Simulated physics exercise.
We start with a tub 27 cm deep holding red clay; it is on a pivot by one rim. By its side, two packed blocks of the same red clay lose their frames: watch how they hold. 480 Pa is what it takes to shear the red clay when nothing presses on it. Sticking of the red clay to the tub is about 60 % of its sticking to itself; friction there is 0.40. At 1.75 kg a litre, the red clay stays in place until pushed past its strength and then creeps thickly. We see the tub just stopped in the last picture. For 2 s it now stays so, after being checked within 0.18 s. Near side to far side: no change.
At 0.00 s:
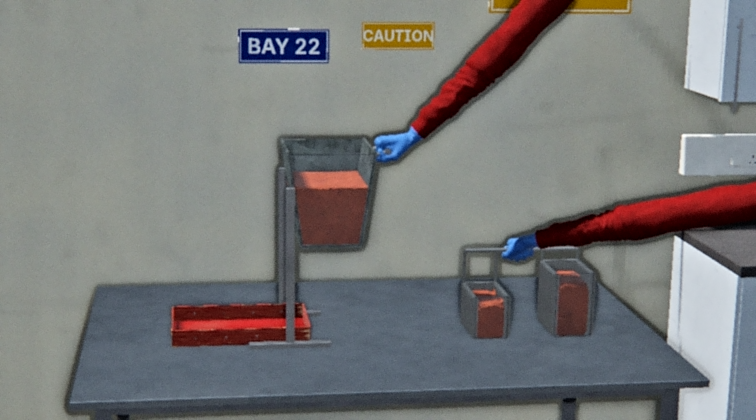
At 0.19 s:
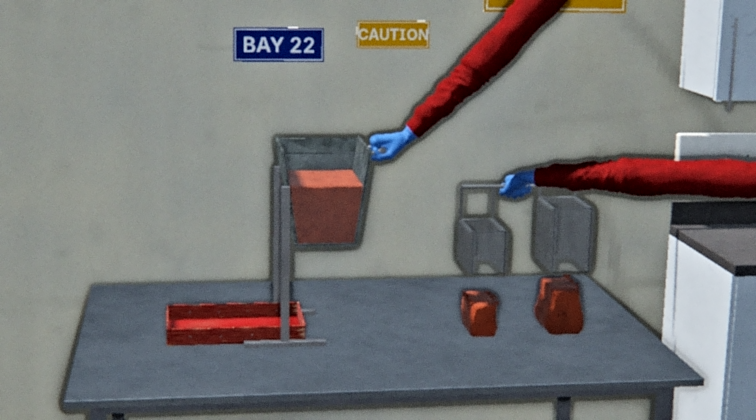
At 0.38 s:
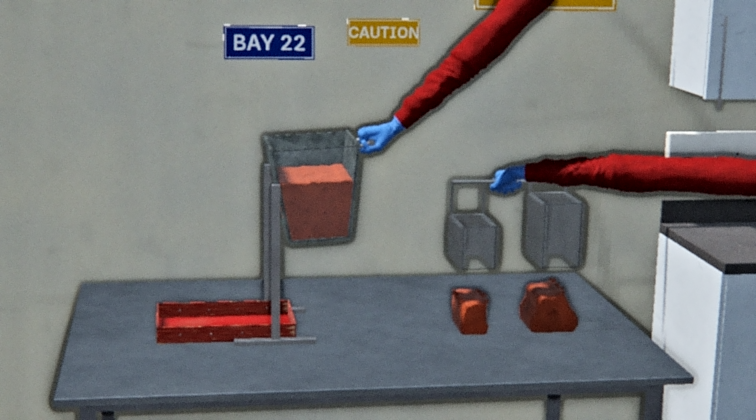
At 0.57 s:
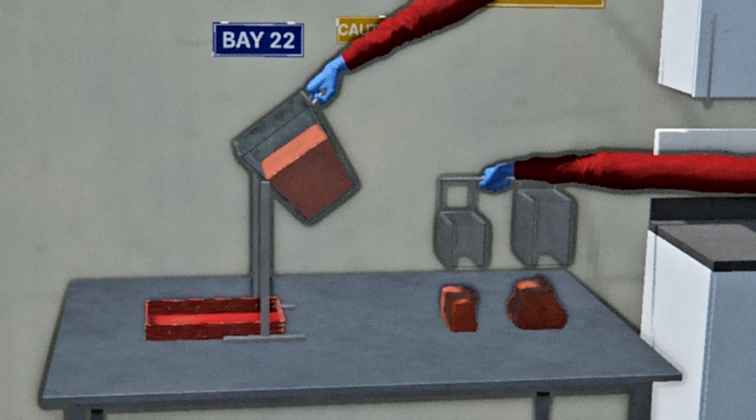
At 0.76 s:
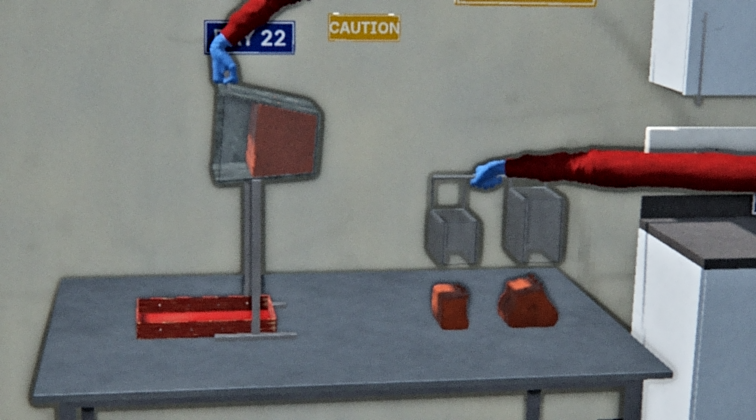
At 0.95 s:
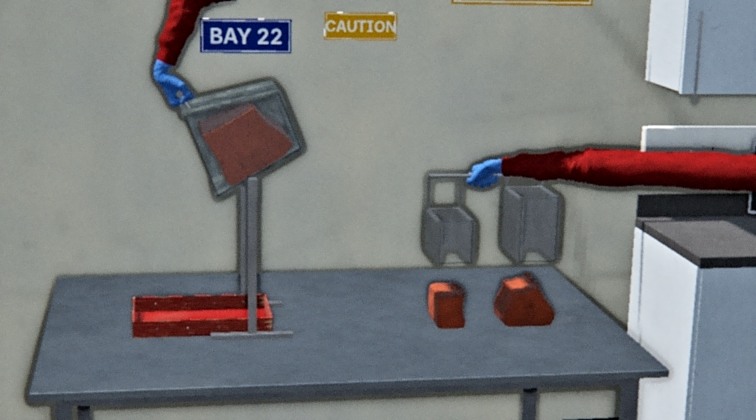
A gloved hand swung a tub of red clay over leftward on its pivot until it was partly upside down, after another hand lifted two metal holders off clay blocks, which slumped slightly.
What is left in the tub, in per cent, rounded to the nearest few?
Around 0 in every hundred.
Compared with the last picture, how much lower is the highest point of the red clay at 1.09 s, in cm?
Around 10 cm below its level in the last picture.
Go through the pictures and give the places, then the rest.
Handle-side rim at (374, 153), tilt 0 degrees; top of the red clay at (304, 187); blocks stand 11 cm, 16 cm (left to right), in the first picture.
Handle-side rim at (369, 152), tilt 0 degrees; top of the red clay at (299, 186); blocks stand 10 cm, 14 cm (left to right), in the second picture.
Handle-side rim at (357, 145), tilt 3 degrees; top of the red clay at (348, 180); blocks stand 10 cm, 12 cm (left to right), in the third picture.
Handle-side rim at (310, 104), tilt 37 degrees; top of the red clay at (324, 139); blocks stand 10 cm, 12 cm (left to right), in the fourth picture.
Handle-side rim at (223, 96), tilt 86 degrees; top of the red clay at (265, 106); blocks stand 10 cm, 12 cm (left to right), in the fifth picture.
Handle-side rim at (184, 118), tilt 112 degrees; top of the red clay at (250, 109); blocks stand 10 cm, 12 cm (left to right), in the sixth picture.
After 1.09 s, the tub is at 112 degrees and holds 59 %.
After 1.26 s, the tub is at 112 degrees and holds 18 %.
After 1.43 s, the tub is at 112 degrees and holds 0 %.
After 1.60 s, the tub is at 112 degrees and holds 0 %.
After 2.95 s, at the end, the tub is at 112 degrees and holds 0 %.
